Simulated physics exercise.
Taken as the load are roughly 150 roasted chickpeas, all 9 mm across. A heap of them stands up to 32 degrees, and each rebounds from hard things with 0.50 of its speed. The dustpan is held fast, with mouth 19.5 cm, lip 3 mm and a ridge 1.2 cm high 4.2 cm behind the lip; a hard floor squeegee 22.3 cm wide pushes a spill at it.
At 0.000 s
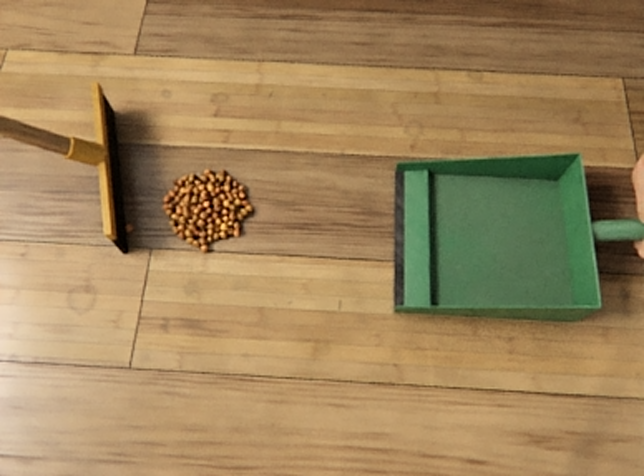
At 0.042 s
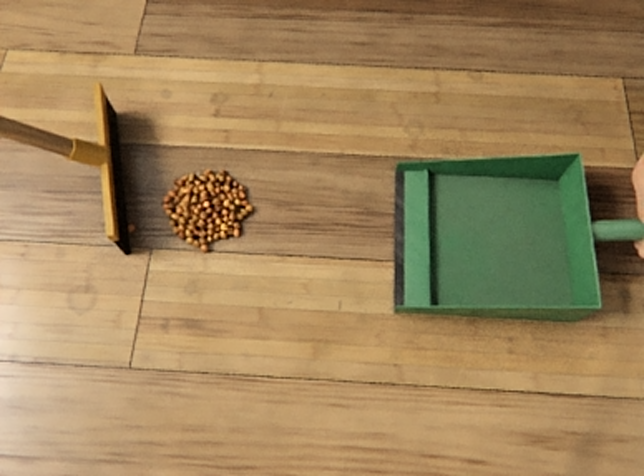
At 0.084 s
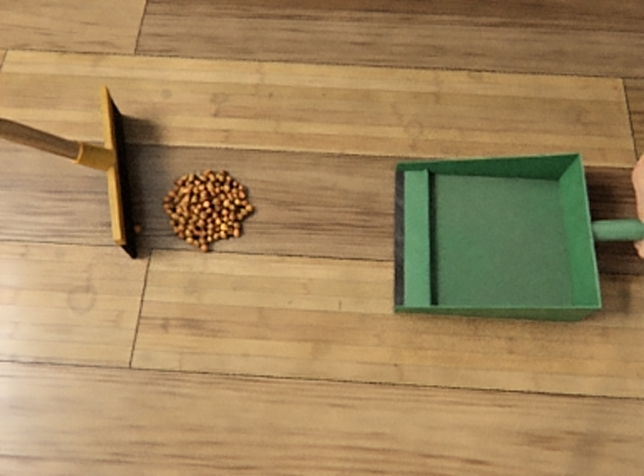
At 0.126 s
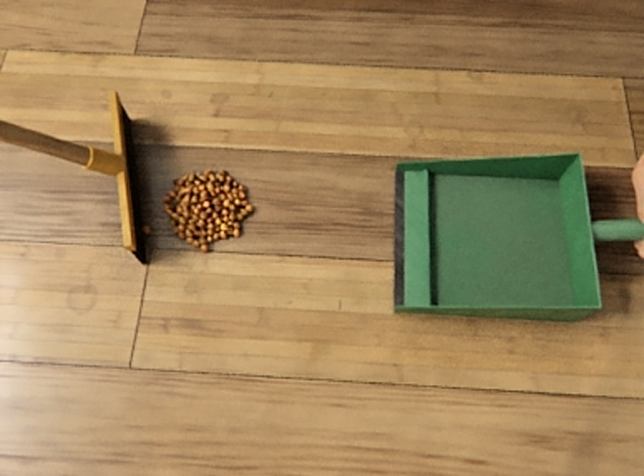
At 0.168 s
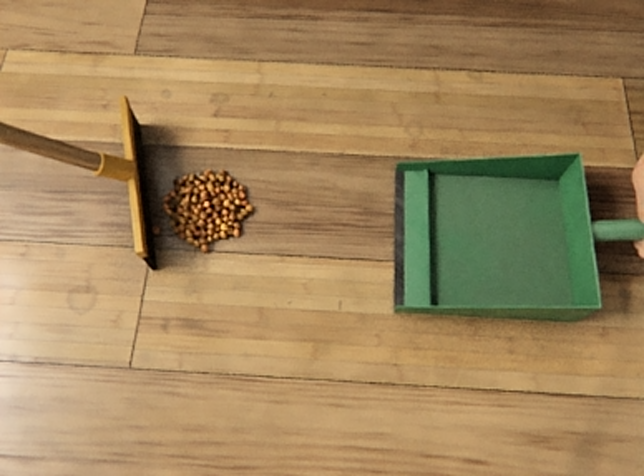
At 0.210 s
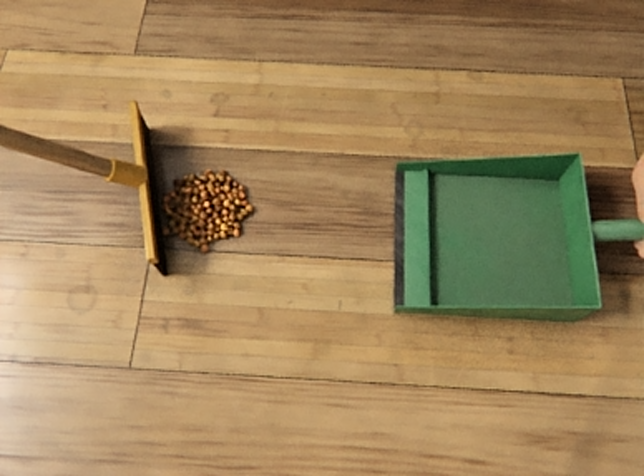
On a wooden floor, a yellow-framed squeegee slides right toward a heap of roasted chickpeas, a hand holding a green dustpan still.
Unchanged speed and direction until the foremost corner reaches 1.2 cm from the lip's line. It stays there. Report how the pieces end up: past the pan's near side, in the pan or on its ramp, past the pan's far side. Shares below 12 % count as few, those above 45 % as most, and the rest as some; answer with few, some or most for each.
Final split: Past the pan's near side: Few; in the pan or on its ramp: Few; past the pan's far side: Few.
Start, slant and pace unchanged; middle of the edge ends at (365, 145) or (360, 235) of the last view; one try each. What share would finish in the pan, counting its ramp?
Close to 15 and 5 percent, in that order.
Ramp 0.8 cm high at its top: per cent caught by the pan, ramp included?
Near 0 per cent, then.
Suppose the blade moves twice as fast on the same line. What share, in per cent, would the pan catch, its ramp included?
I'd guess it lands at about 0 per cent.
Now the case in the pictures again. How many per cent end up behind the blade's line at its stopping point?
Around 35 per cent.
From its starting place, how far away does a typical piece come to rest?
Median: Approx. 20 cm.
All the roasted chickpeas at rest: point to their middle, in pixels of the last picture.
I'd say roughly (351, 220).
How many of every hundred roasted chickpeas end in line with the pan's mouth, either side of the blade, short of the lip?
That comes to near 90 percent.
After 0.59 s, middle of the blade 19 cm from the lip; 0 % over the lip, far side 5 %, near side 0 %.
Then, at 0.85 s, middle of the blade 10 cm from the lip; 0 % over the lip, far side 5 %, near side 0 %.
Then, at 1.21 s, middle of the blade 4 cm from the lip; 0 % over the lip, far side 5 %, near side 5 %.
At rest (1.5 s), near side 5 %, pan 0 %, far side 5 %, in front of the lip or behind the blade 90 %.
